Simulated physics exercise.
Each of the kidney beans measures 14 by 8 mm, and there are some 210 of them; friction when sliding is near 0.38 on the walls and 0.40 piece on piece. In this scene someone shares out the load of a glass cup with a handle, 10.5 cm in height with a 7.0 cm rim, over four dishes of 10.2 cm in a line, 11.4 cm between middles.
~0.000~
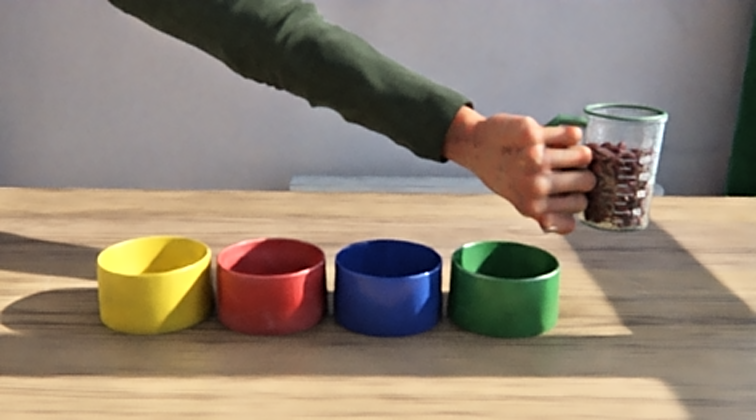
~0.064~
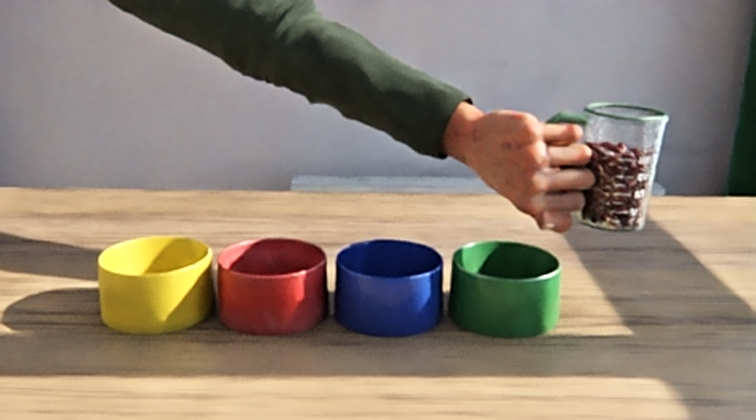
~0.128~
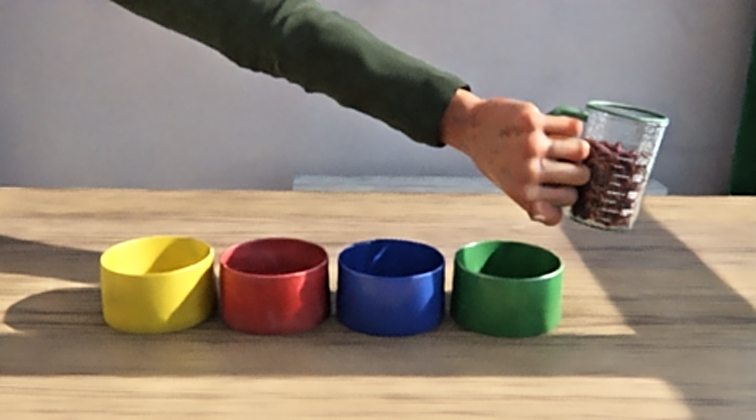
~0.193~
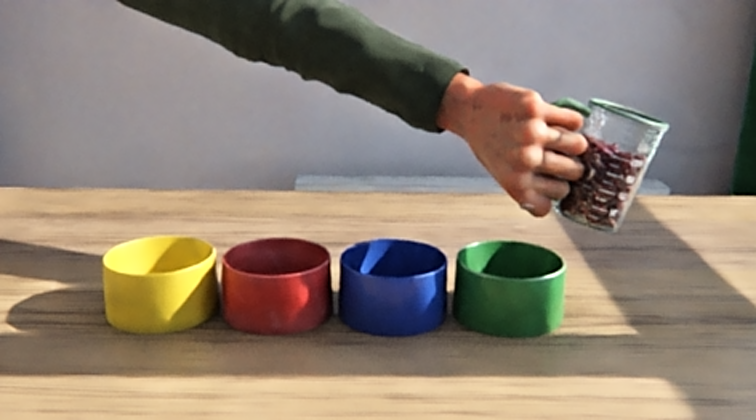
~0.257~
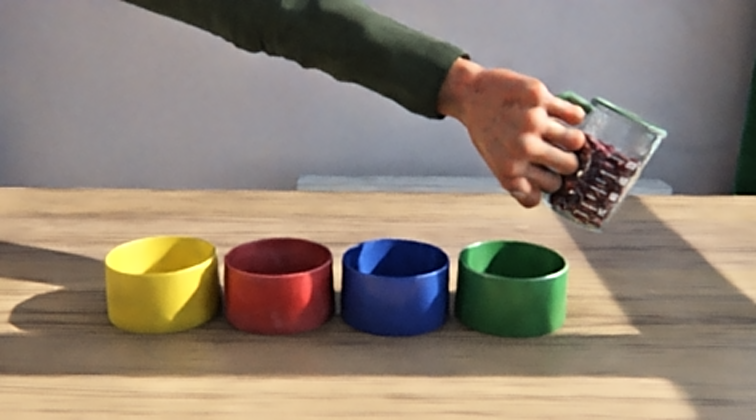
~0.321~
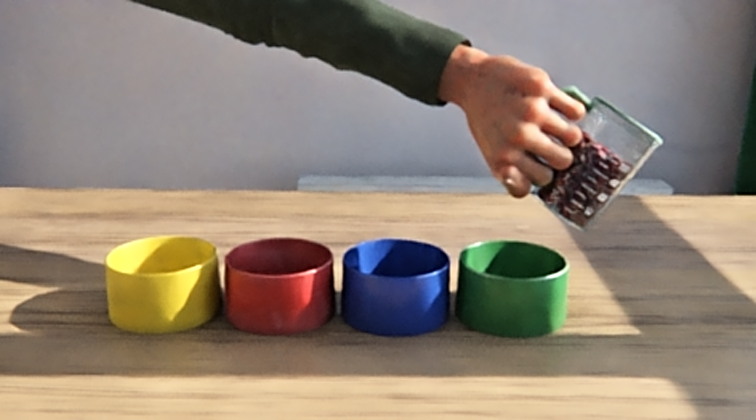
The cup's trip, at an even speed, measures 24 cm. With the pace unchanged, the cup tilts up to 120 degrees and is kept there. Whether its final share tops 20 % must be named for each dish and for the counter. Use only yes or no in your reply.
Red: No; blue: No; green: Yes; yellow: No; counter: No.
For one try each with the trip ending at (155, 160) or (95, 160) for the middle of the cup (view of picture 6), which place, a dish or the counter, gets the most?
Most lands at green on the first run and at green on the second.
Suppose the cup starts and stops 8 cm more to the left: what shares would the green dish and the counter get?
Green 40, counter 20.
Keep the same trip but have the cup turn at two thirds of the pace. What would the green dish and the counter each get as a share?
Shares: Green at 90; counter at 10.
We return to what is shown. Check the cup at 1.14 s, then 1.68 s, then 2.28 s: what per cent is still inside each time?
At the three moments: 55, 0 and 0 percent.
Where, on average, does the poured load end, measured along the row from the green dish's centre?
Near 2 cm, shifted toward increasing x.
After 1.14 s, tilt 120 degrees; cup holds 55 %, green 35 %.
After 1.68 s, tilt 120 degrees; cup holds 0 %, green 90 %.
After 2.28 s, tilt 120 degrees; cup holds 0 %, green 90 %.
At rest (2.6 s), red 0 %, blue 0 %, green 90 %, yellow 0 %, counter 10 %.
